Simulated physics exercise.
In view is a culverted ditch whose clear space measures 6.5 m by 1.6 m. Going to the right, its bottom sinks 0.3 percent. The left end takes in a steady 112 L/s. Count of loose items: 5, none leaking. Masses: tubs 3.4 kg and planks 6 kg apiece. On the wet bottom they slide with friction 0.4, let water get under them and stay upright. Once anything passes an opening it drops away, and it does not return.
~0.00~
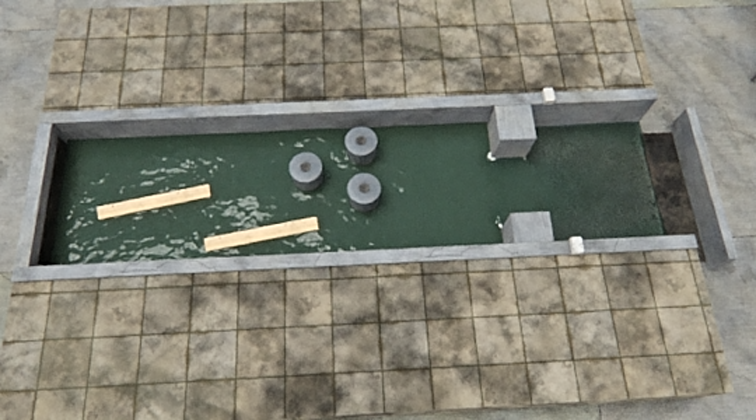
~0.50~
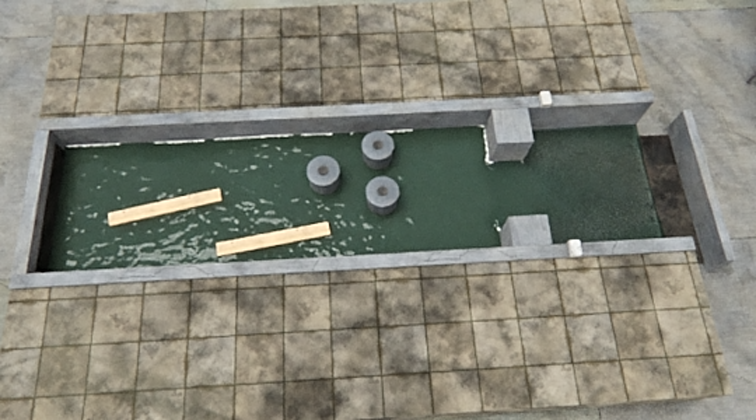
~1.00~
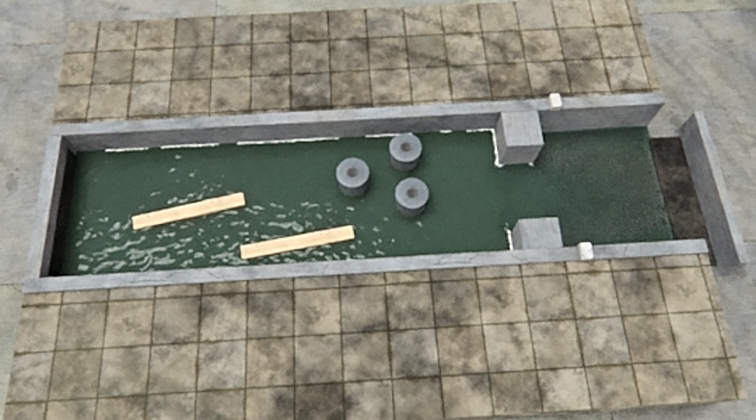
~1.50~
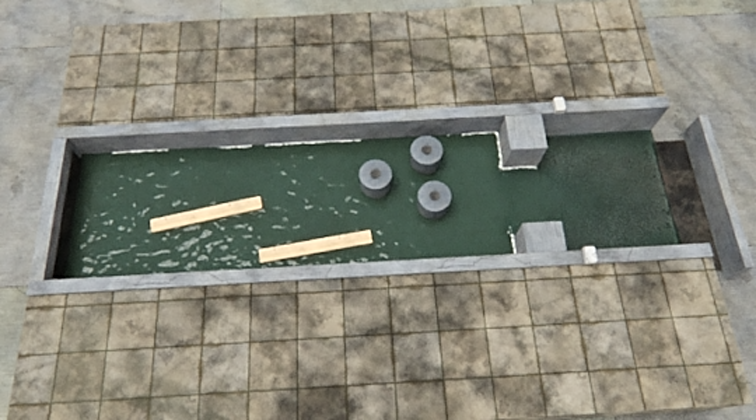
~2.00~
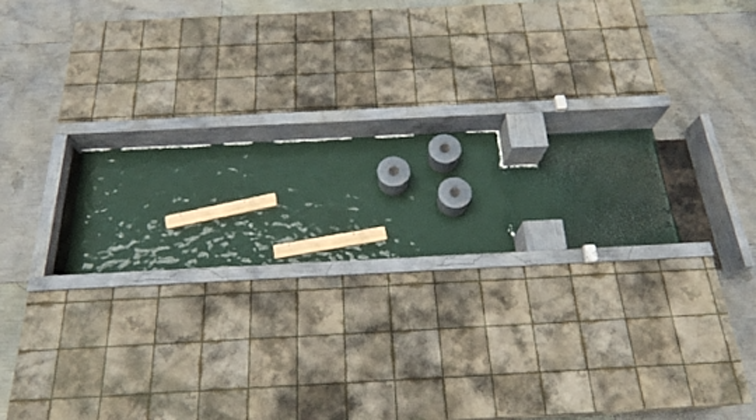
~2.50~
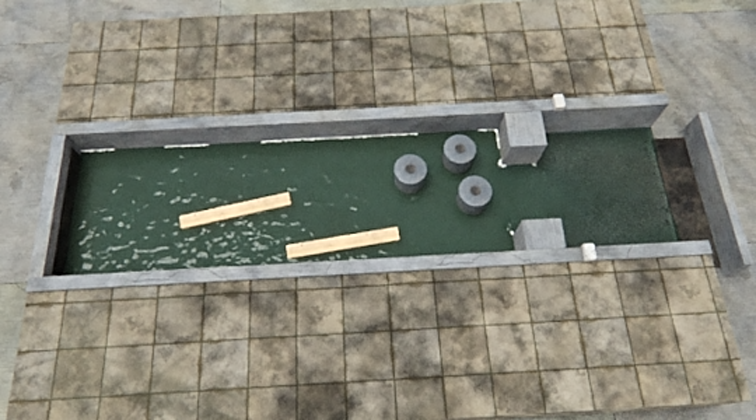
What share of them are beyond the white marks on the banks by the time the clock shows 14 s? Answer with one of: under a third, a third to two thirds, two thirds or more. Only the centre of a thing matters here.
Two thirds or more.
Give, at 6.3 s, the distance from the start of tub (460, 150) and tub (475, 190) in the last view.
The first is gone out, the second gone out.
After 3.5 s 0 of 5 are over the mark; 5 afloat.
After 6.3 s 3 of 5 are over the mark; 2 afloat.
After 10.0 s 4 of 5 are over the mark; 1 afloat.
After 14.0 s 5 of 5 are over the mark; 0 afloat.
